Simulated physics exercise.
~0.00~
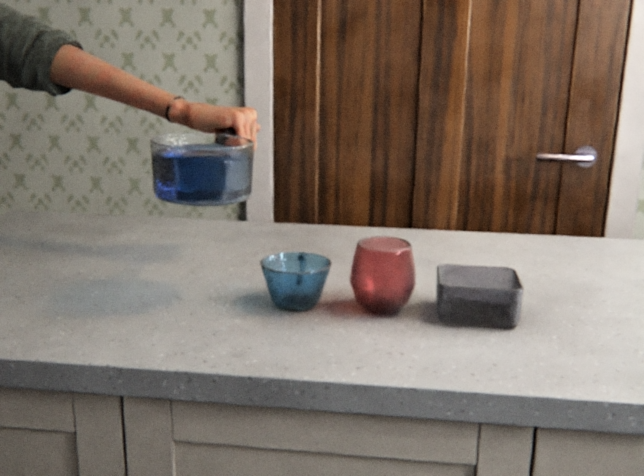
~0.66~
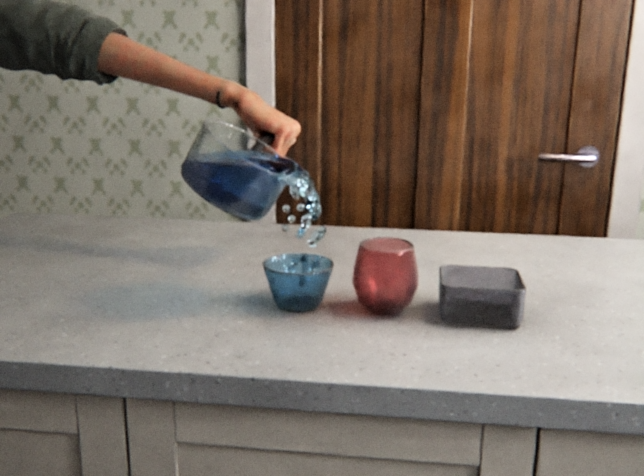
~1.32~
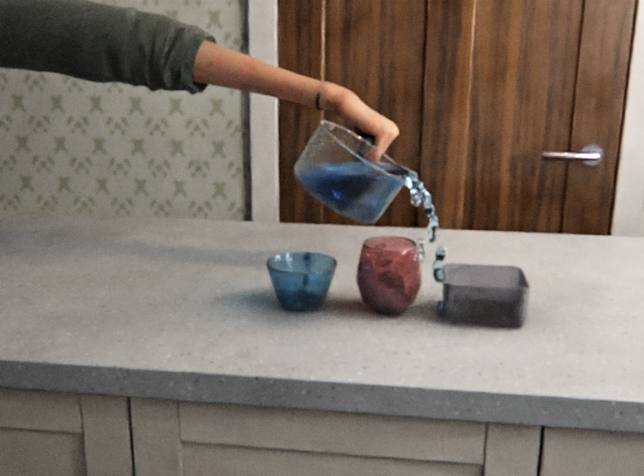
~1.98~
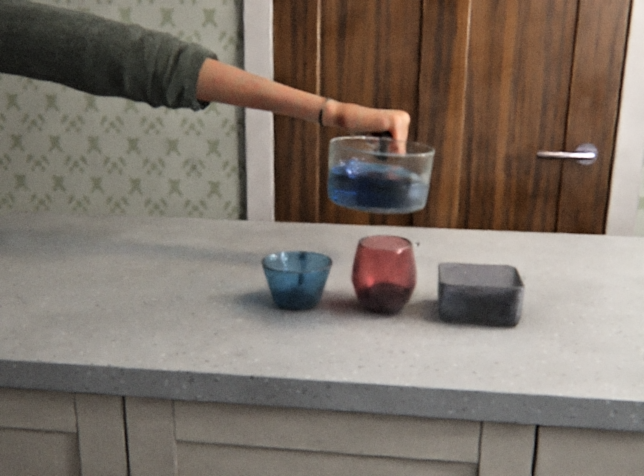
The clip shows a hand holding a clear pot of blue water above a worktop with a blue cup, a red glass and a grey tub, tilting it right and pouring while moving rightward along them, then bringing it nearly level with water still inside.
